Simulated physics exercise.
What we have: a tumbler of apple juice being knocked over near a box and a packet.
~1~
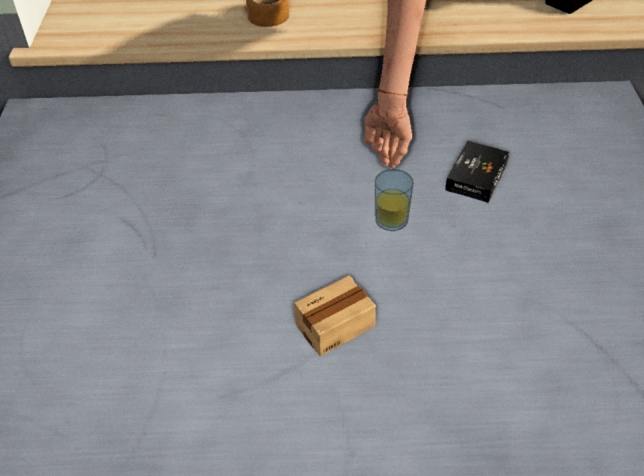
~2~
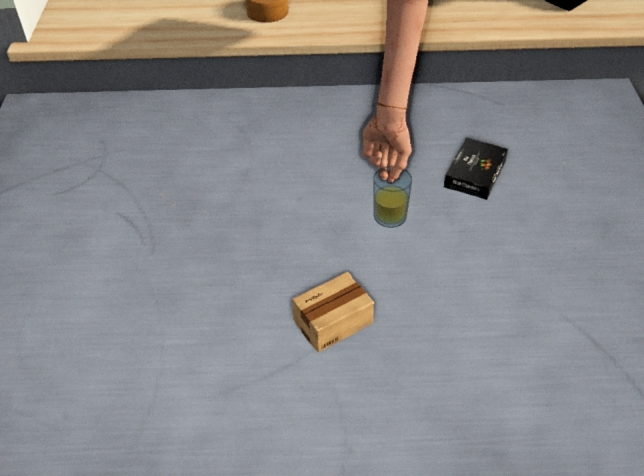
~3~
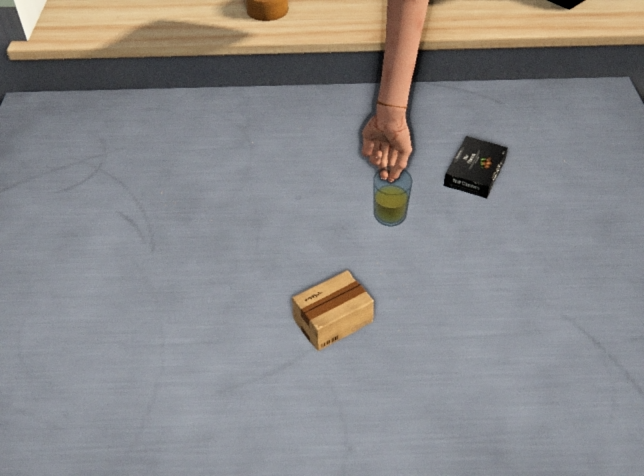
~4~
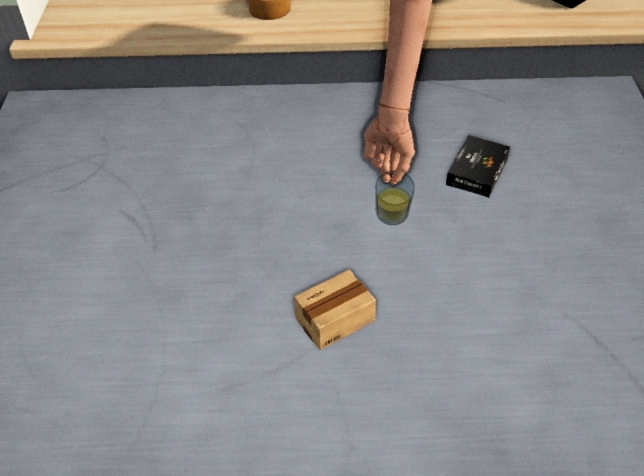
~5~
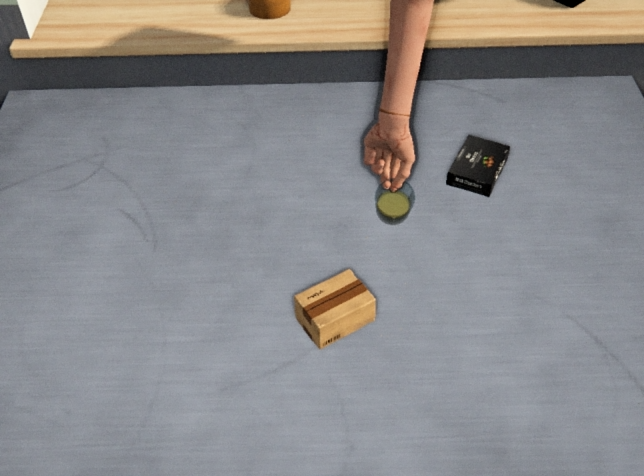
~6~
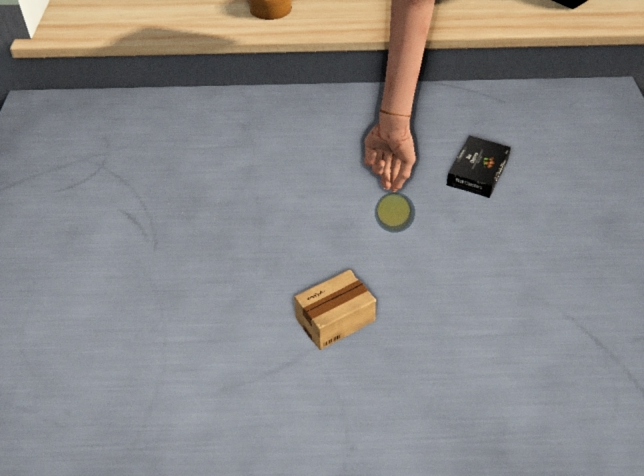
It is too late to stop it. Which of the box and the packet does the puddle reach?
The box gets wet and the packet stays dry.
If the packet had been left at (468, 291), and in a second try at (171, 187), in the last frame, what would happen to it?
At the first place it is reached, at the second it stays dry.
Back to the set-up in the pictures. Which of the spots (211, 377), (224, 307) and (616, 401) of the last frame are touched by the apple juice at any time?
The first is clear of it; the next clear of it; the last clear of it.
Next, the puddle covers about as much as a plate; the box is in it; the packet is clear of it.
After that, the puddle covers about as much as a tray; the box is in it; the packet is clear of it.
Finally, the puddle covers about as much as a tray; the box is in it; the packet is clear of it.
